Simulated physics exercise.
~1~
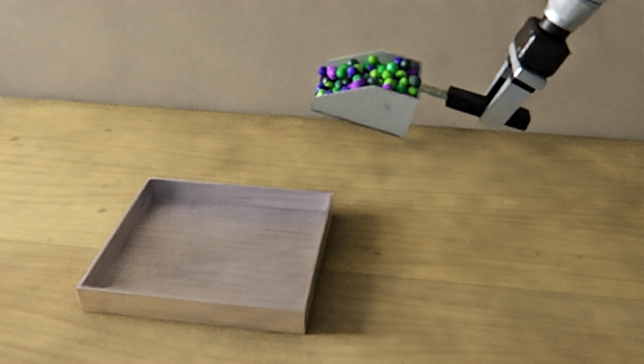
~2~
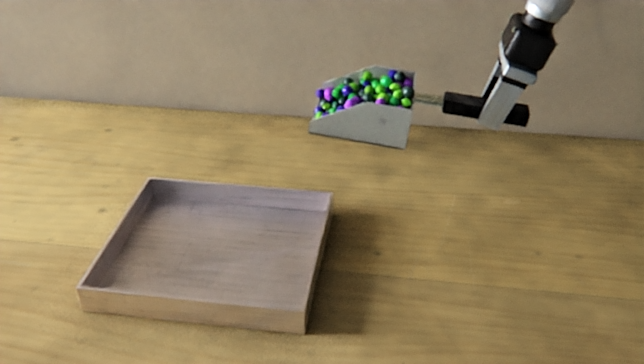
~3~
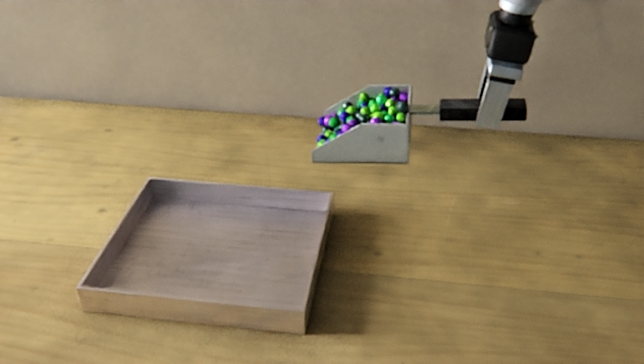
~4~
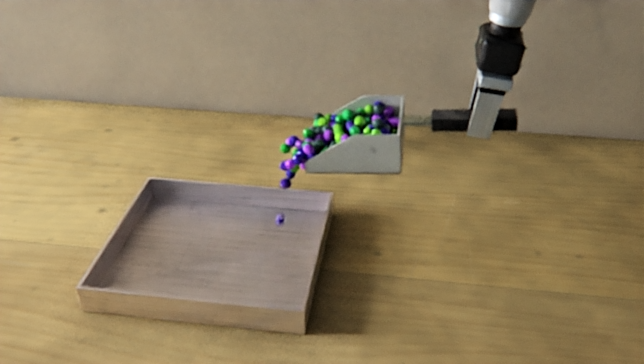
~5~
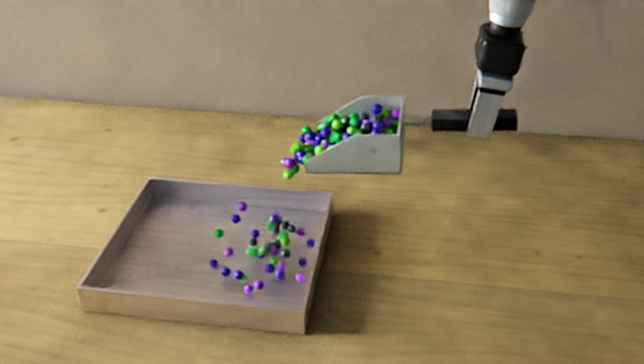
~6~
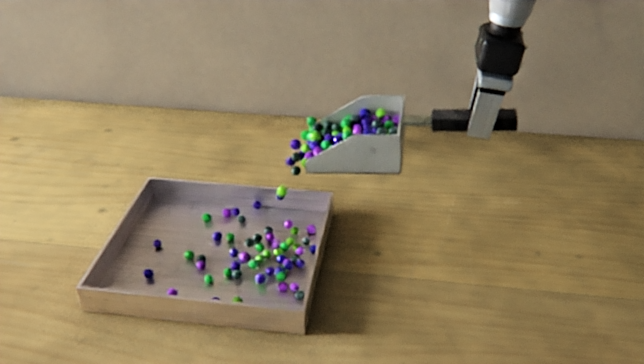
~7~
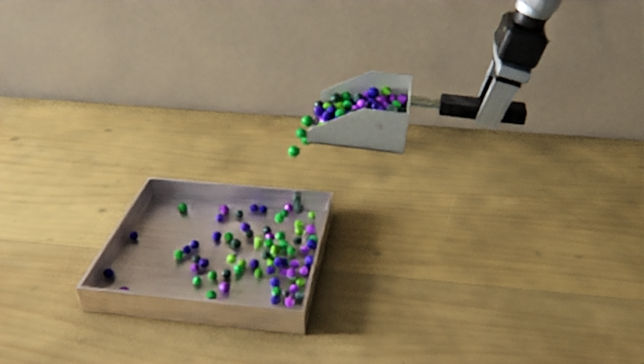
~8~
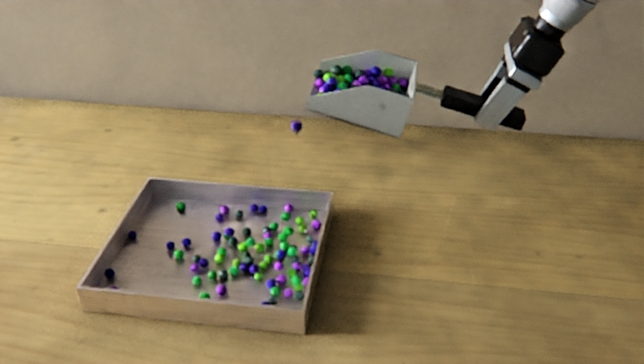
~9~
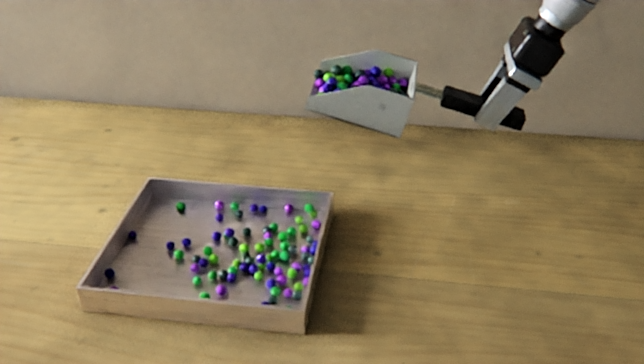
A robotic gripper holds a pale grey scoop heaped with small round sweets in green, purple, blue and black, seen from slightly above at the upper right of a wooden table against a plain beige wall. A shallow wooden tray sits empty at the lower left. The scoop lowers and tips forward to the left, and sweets spill over its open front, bouncing and scattering across the tray, mostly towards its right side. The arm then rises and tilts the scoop back as the last few drop. It ends still, with sweets remaining in the scoop and many spread in the tray.
